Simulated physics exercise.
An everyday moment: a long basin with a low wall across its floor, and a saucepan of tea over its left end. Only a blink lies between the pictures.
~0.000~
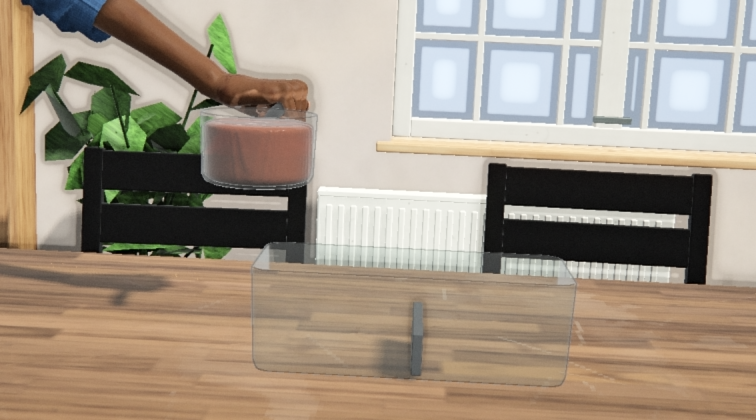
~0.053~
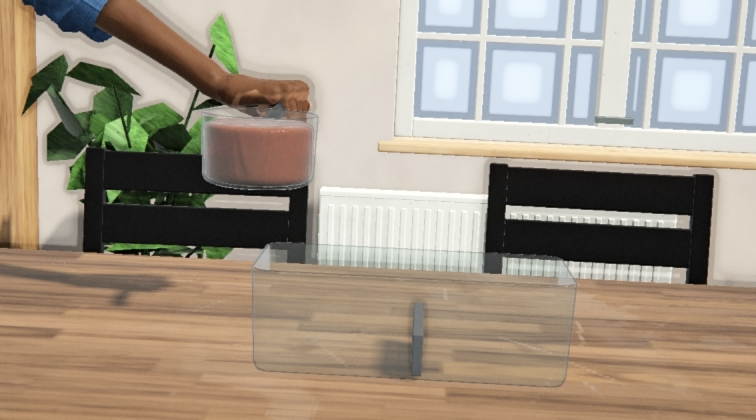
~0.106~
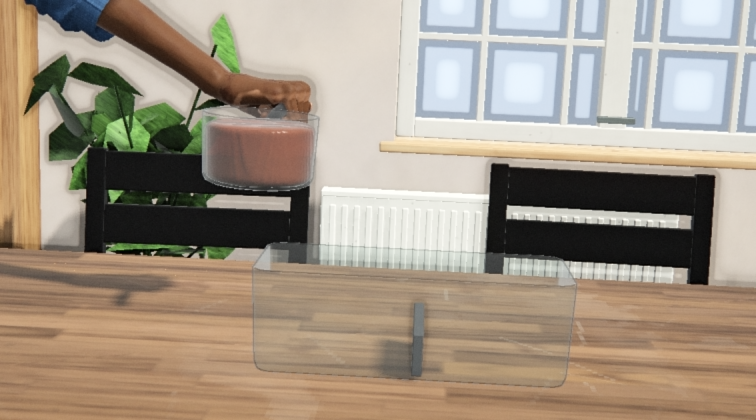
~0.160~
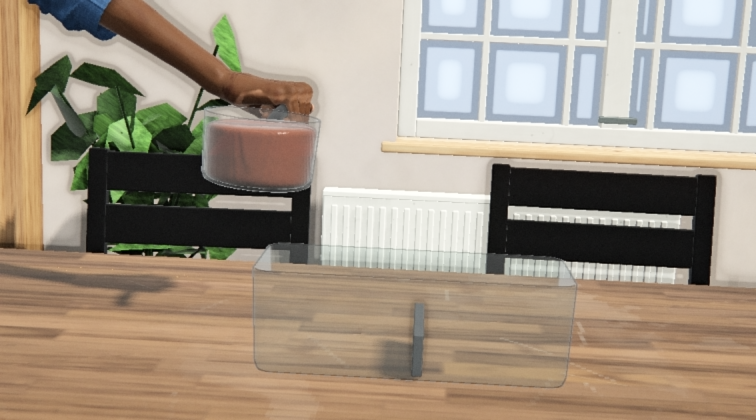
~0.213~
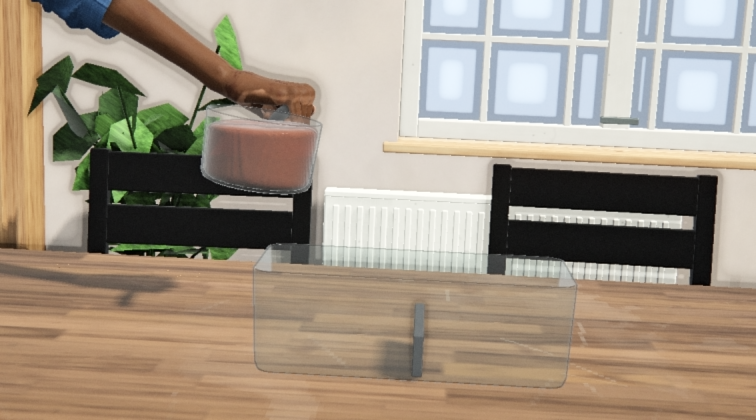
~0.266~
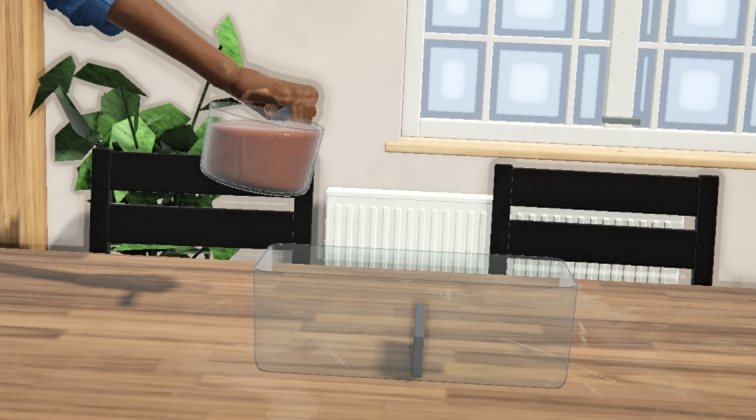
A bright room with a pale wall, a white-framed window and a radiator is seen from just across a wooden table, the view drifting very slightly. A long, clear basin with a low grey wall across its floor sits on the table before two black chairs and a green plant. At upper left, a blue-sleeved arm holds a clear saucepan of reddish-brown tea, level at first, then tilting slightly rightward.
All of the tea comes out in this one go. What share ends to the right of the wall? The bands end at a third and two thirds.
It comes to under a third.
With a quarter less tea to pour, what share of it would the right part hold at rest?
Roughly 5 in a hundred.
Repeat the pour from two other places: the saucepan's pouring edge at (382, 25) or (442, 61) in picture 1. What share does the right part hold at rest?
The first gives 85 %, the second 95 %.
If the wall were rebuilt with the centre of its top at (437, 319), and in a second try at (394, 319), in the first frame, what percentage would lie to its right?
Roughly 5 per cent, and 15 per cent.
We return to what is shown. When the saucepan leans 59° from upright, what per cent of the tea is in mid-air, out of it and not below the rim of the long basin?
It comes to 25 per cent or so.
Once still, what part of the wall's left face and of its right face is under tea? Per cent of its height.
Left: 60 %. Right: 0 %.
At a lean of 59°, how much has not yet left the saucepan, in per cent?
About 65 per cent.
A moment on, the saucepan is tipped part way and 67 per cent is still to pour, 10 is left of the wall and 0 right of it.
Next, the saucepan is tipped on its side and 18 per cent is still to pour, 69 is left of the wall and 2 right of it.
Then the saucepan is tipped on its side and 3 per cent is still to pour, 92 is left of the wall and 3 right of it.
Later the saucepan is tipped on its side and 0 per cent is still to pour, 96 is left of the wall and 3 right of it.
In the end 97 per cent lies left of the wall, 3 right of it and 0 outside.
